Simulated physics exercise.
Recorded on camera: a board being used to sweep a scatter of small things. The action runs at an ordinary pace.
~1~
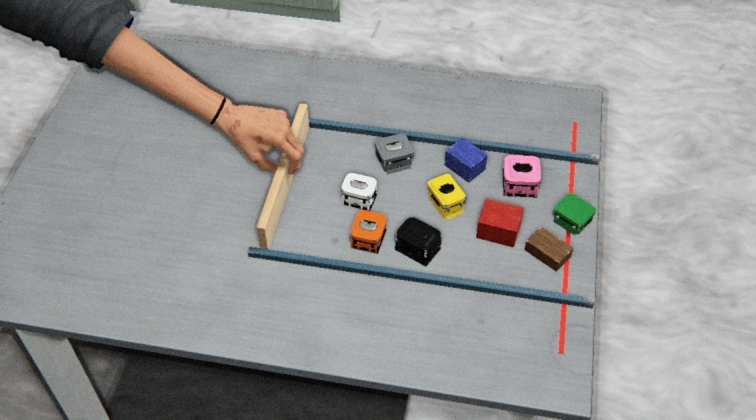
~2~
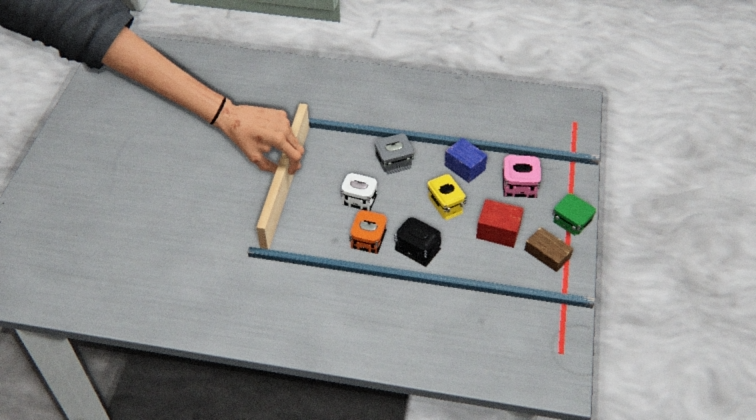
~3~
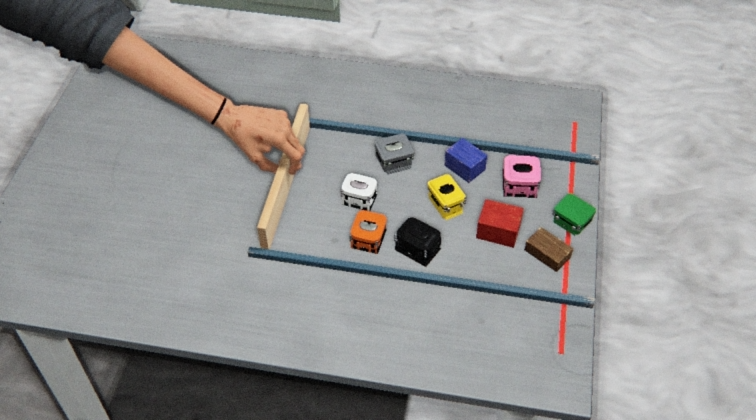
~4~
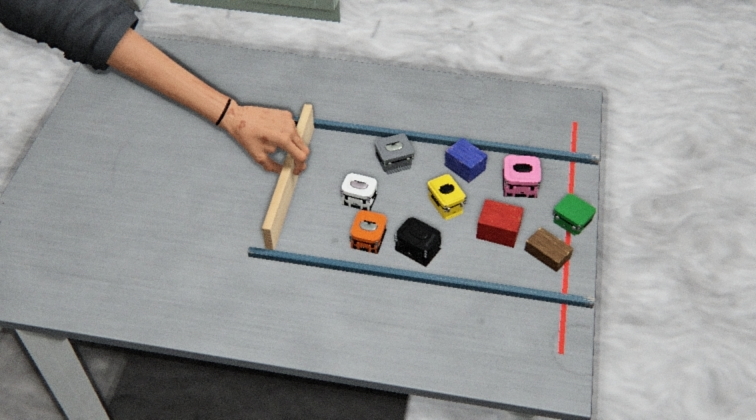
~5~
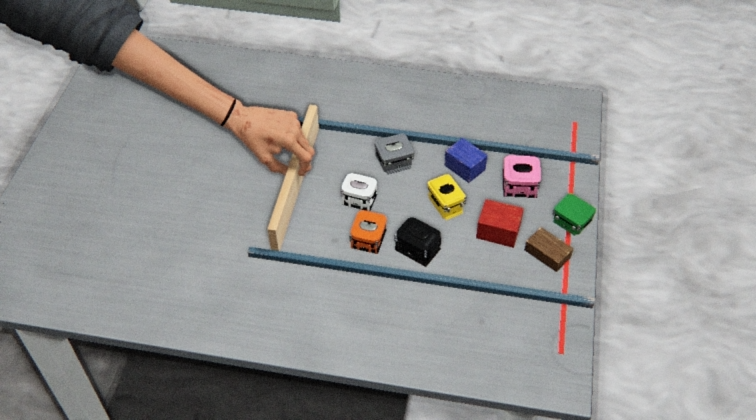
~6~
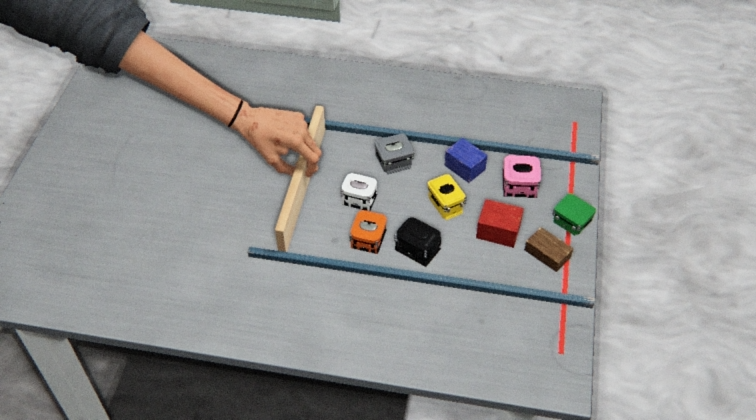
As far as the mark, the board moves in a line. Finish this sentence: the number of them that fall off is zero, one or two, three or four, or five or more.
The number of them that fall off is five or more.
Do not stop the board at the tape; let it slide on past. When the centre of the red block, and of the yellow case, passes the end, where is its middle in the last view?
I reckon its middle sits around (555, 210) and then around (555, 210).
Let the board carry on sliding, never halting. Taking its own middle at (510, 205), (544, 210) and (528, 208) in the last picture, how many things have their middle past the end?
It would be 0, 3 and 2.
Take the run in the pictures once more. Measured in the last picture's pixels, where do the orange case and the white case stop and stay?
In the last picture, roughly (583, 263) and (587, 221).
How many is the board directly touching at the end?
Total: 3.
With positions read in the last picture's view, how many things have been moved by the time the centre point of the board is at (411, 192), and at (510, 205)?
That makes 6 at the first spot and 10 at the second.
Early on, none off yet; green case at rest near (574, 215); brown block at rest near (549, 249); pink case at rest near (521, 176).
Finally, the number that fall off is five or more; lost, black case, yellow case, blue block, red block, pink case, brown block and green case.
